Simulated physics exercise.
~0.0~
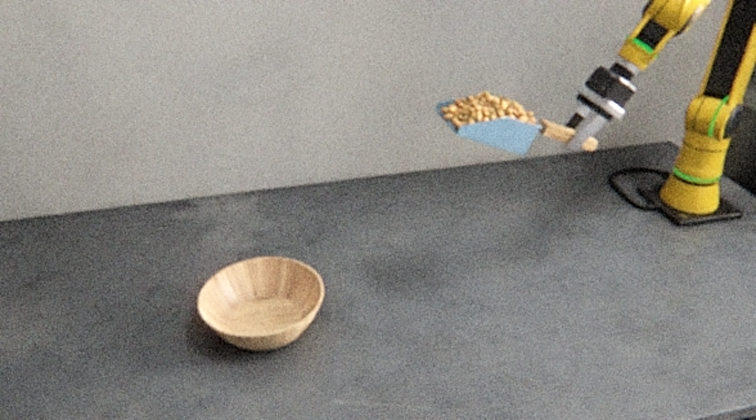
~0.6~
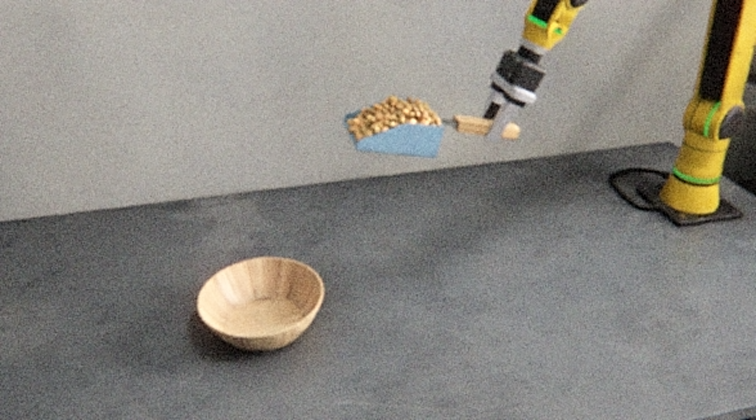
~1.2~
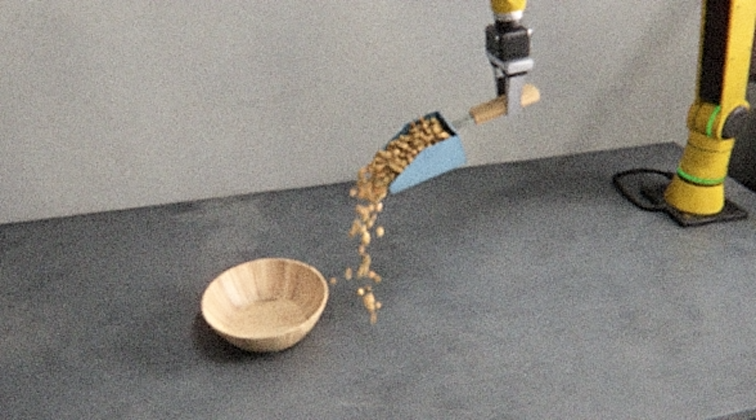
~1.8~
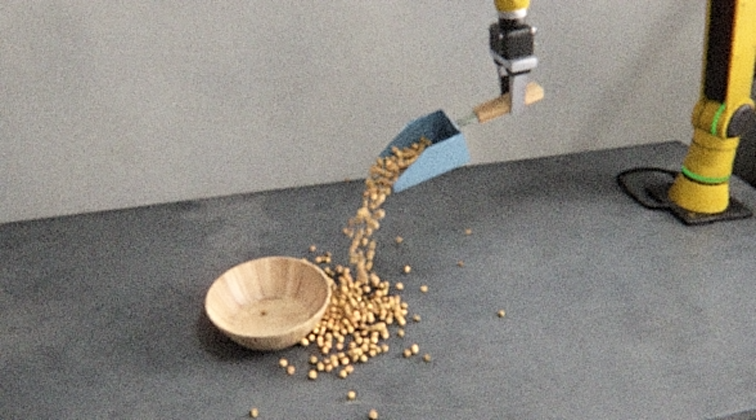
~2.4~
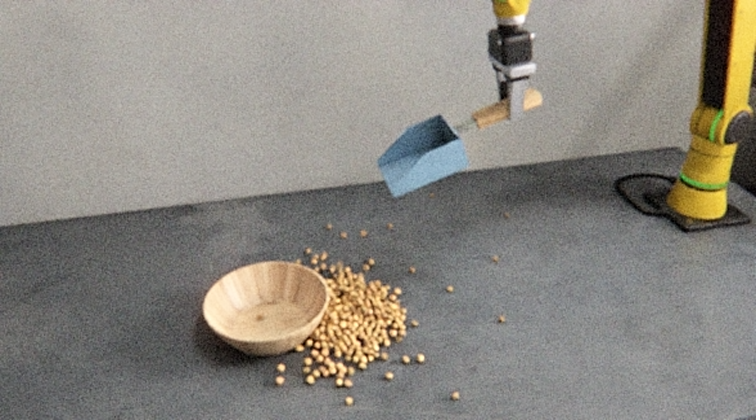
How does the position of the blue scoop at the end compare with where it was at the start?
The scoop ends up farther to the left and slightly lower than where it began, closer to the wooden bowl.
